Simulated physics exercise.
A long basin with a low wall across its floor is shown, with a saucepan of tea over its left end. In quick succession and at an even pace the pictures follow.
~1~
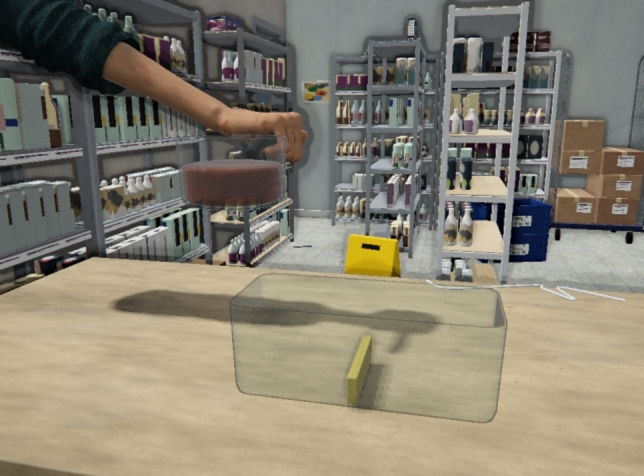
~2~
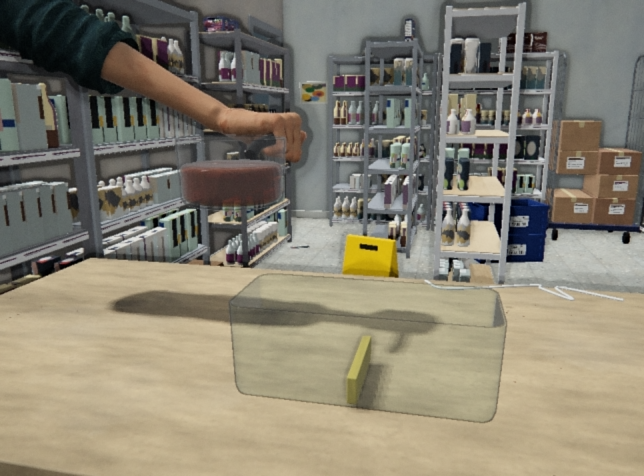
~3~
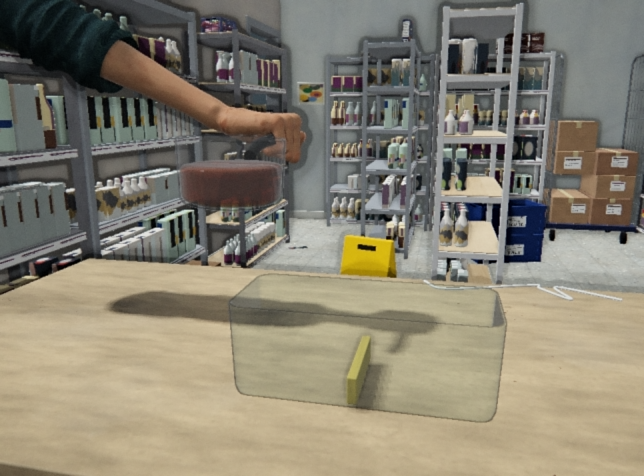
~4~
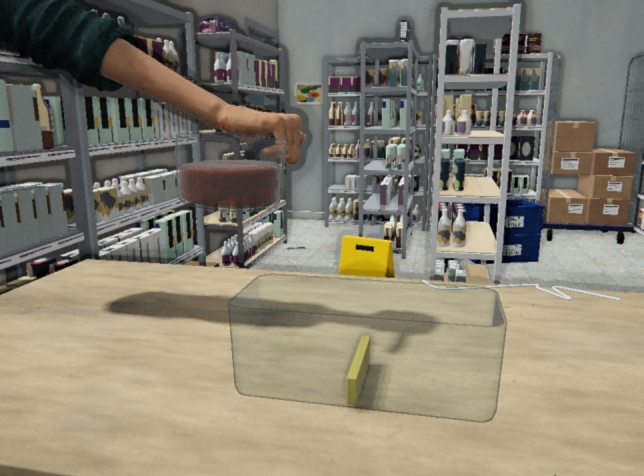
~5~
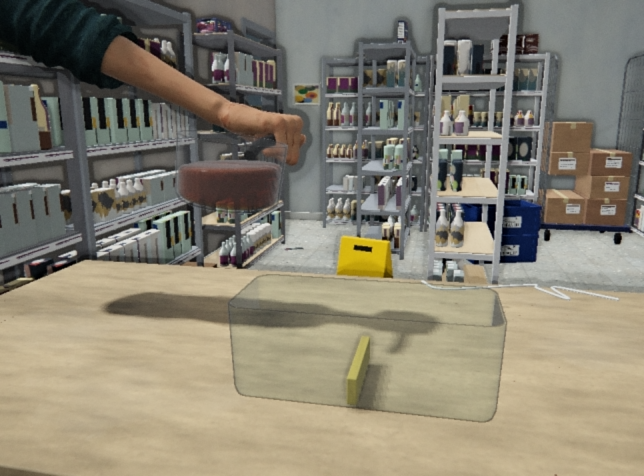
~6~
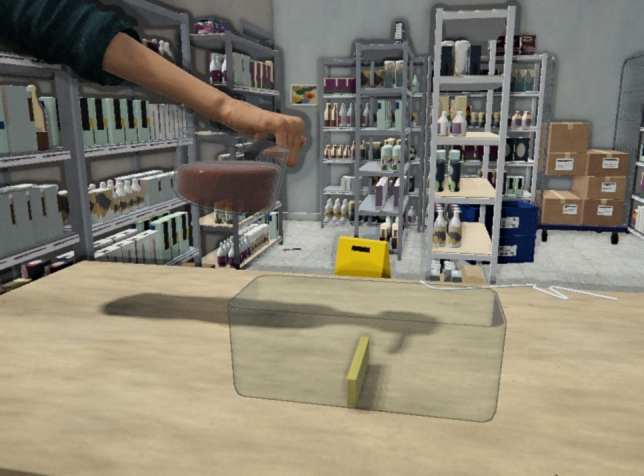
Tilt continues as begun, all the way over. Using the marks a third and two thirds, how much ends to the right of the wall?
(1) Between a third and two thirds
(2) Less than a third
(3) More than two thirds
2.
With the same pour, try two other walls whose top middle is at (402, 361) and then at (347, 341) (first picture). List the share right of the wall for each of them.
About 10 per cent on the first try, and 15 per cent on the second.
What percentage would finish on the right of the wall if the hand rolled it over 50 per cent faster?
Close to 10 out of every hundred.
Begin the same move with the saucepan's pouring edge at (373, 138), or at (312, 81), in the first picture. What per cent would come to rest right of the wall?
Near 90 % and 60 %.
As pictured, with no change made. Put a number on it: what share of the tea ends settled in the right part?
Share approx. 10 per cent.
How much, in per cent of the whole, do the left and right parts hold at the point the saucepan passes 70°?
Left side 5 in a hundred, right side 0 in a hundred.
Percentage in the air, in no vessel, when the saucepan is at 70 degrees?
Roughly 30 %.
A moment on, the saucepan is tipped part way and 67 per cent is still to pour, 4 is left of the wall and 0 right of it.
Next, the saucepan is tipped right over and 9 per cent is still to pour, 75 is left of the wall and 3 right of it.
Then the saucepan is tipped right over and 0 per cent is still to pour, 91 is left of the wall and 8 right of it.
Later the saucepan is tipped right over and 0 per cent is still to pour, 91 is left of the wall and 8 right of it.
In the end 91 per cent lies left of the wall, 8 right of it and 1 outside.
